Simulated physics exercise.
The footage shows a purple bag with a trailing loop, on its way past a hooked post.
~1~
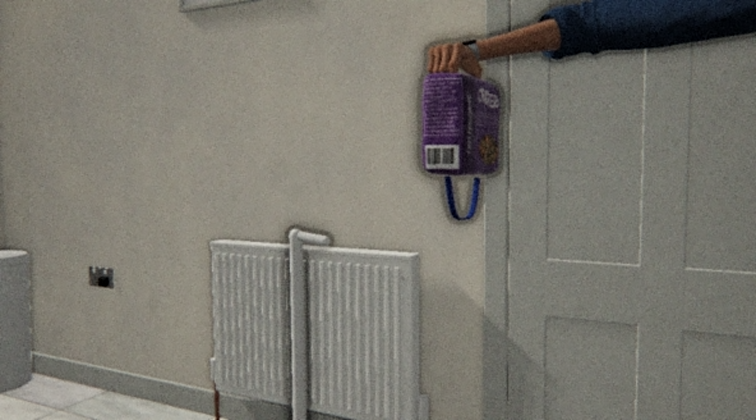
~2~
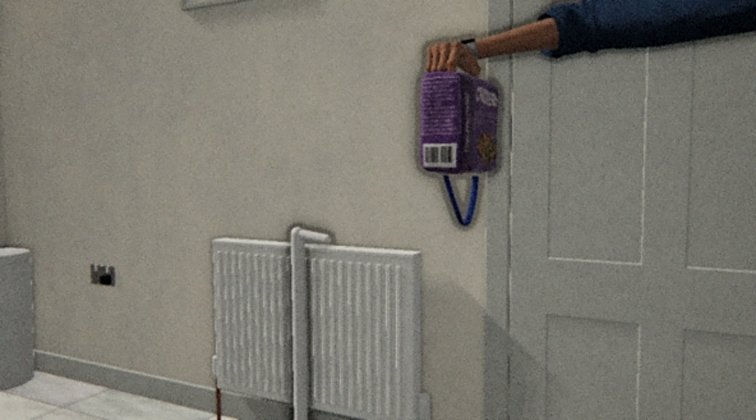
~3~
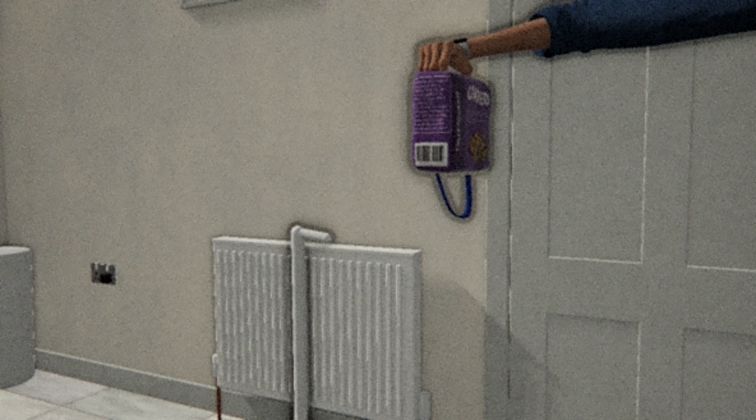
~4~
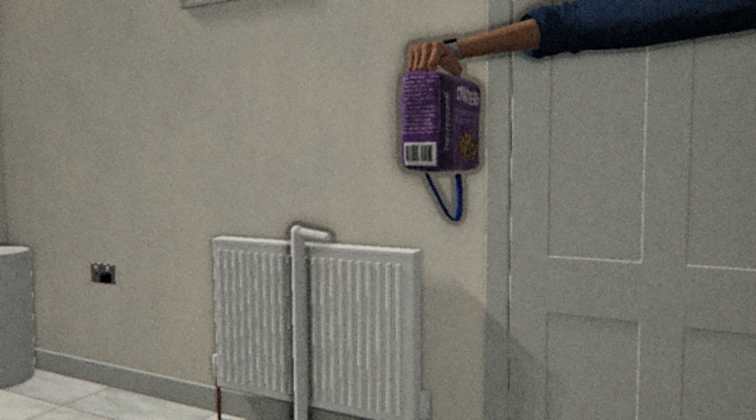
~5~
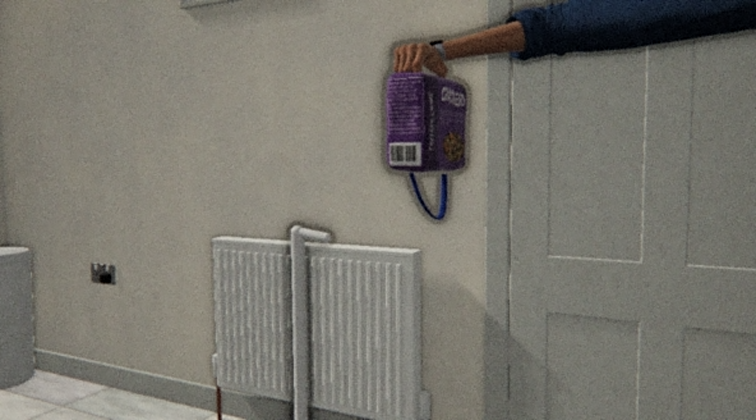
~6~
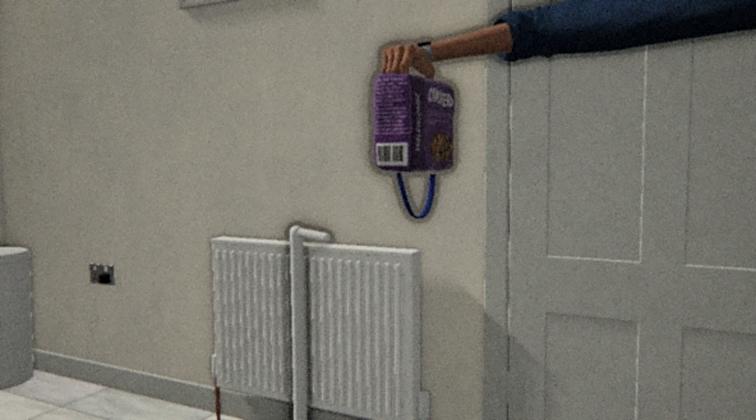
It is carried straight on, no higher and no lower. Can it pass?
It should continue unimpeded past the post, I think.
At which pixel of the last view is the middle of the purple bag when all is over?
When all motion stops, it is close to pixel (189, 133).
Then, 0.88 s later than the last view, bag over the post near (306, 129).
Then, 1.70 s later than the last view, bag past the post near (219, 132).
Finally, bag past the post near (189, 133). The purple bag comes away clean.
